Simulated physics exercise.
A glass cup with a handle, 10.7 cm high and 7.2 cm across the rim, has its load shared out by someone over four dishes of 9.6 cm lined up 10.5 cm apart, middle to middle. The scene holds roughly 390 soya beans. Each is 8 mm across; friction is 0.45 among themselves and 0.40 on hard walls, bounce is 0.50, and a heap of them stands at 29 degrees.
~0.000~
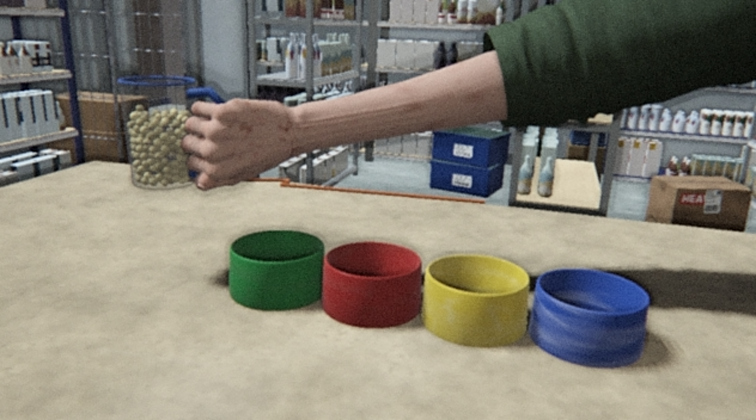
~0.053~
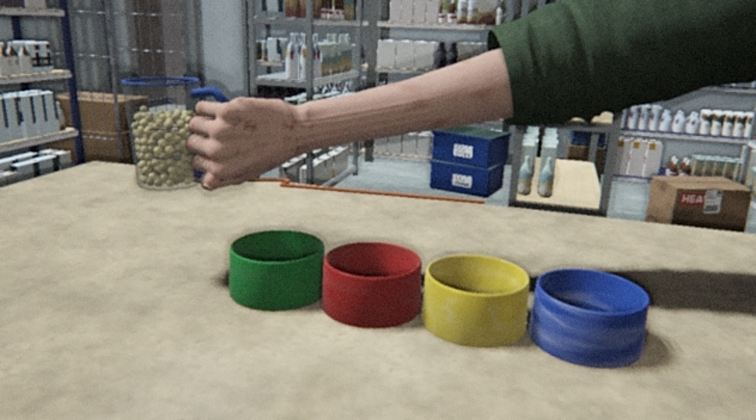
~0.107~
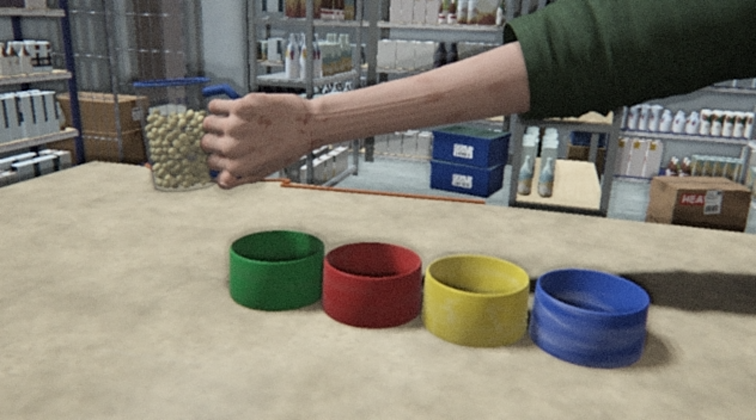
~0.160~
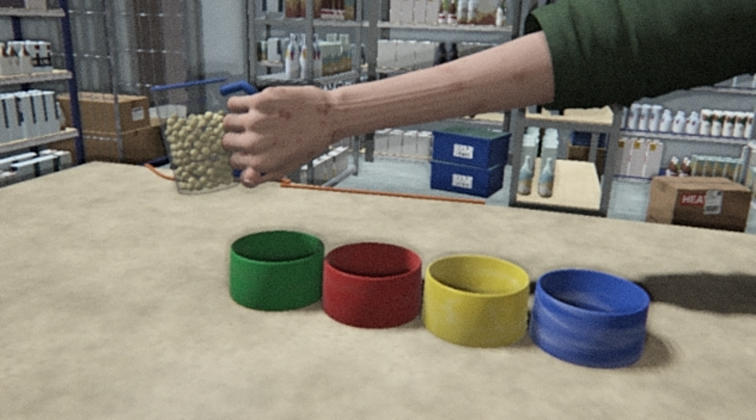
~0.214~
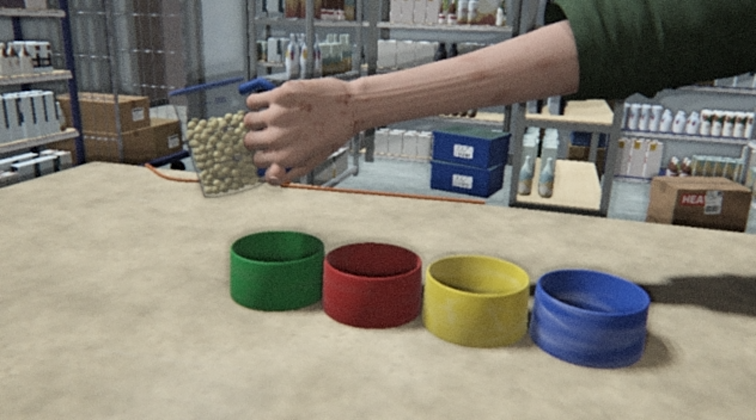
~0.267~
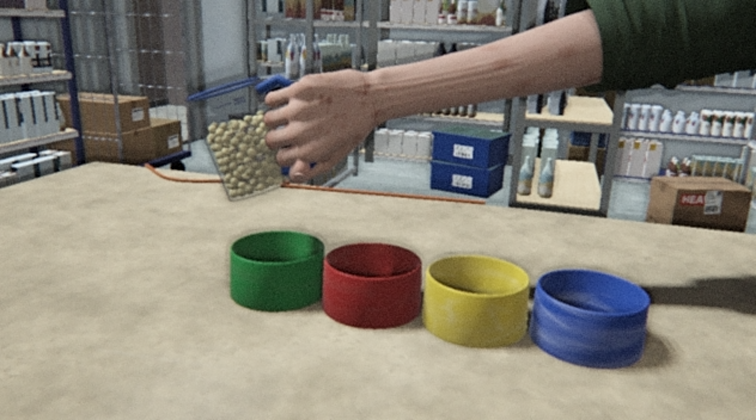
Hand carrying a clear cup of soya beans rightward and gradually tilting it above a row of green, red, yellow and blue dishes.
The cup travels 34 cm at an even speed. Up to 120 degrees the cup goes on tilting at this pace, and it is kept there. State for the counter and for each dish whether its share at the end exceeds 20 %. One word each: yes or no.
Red dish: Yes; blue dish: No; green dish: No; yellow dish: No; counter: No.
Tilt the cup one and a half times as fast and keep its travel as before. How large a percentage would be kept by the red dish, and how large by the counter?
Then the red dish would get 90 and the counter 10.
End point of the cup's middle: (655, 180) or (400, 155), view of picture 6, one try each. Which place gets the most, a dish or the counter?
Top receivers, in order: Blue and red.
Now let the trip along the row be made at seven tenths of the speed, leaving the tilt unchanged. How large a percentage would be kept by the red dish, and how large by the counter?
In that case red 90; counter 10.
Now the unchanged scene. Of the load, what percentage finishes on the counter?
5 %.
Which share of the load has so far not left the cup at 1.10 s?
My estimate is about 100 per cent.
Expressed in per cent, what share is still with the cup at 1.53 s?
It should be near 20 per cent.
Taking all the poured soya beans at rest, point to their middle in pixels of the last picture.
Centre at rest: Approx. (377, 286) px.
Then, at 0.77 s, tilt 68 degrees; cup holds 100 %.
After 1.10 s, tilt 99 degrees; cup holds 100 %.
After 1.53 s, tilt 120 degrees; cup holds 20 %, red 70 %.
By 2.3 s all is still; red 95 %, blue 0 %, green 0 %, yellow 0 %, counter 5 %.
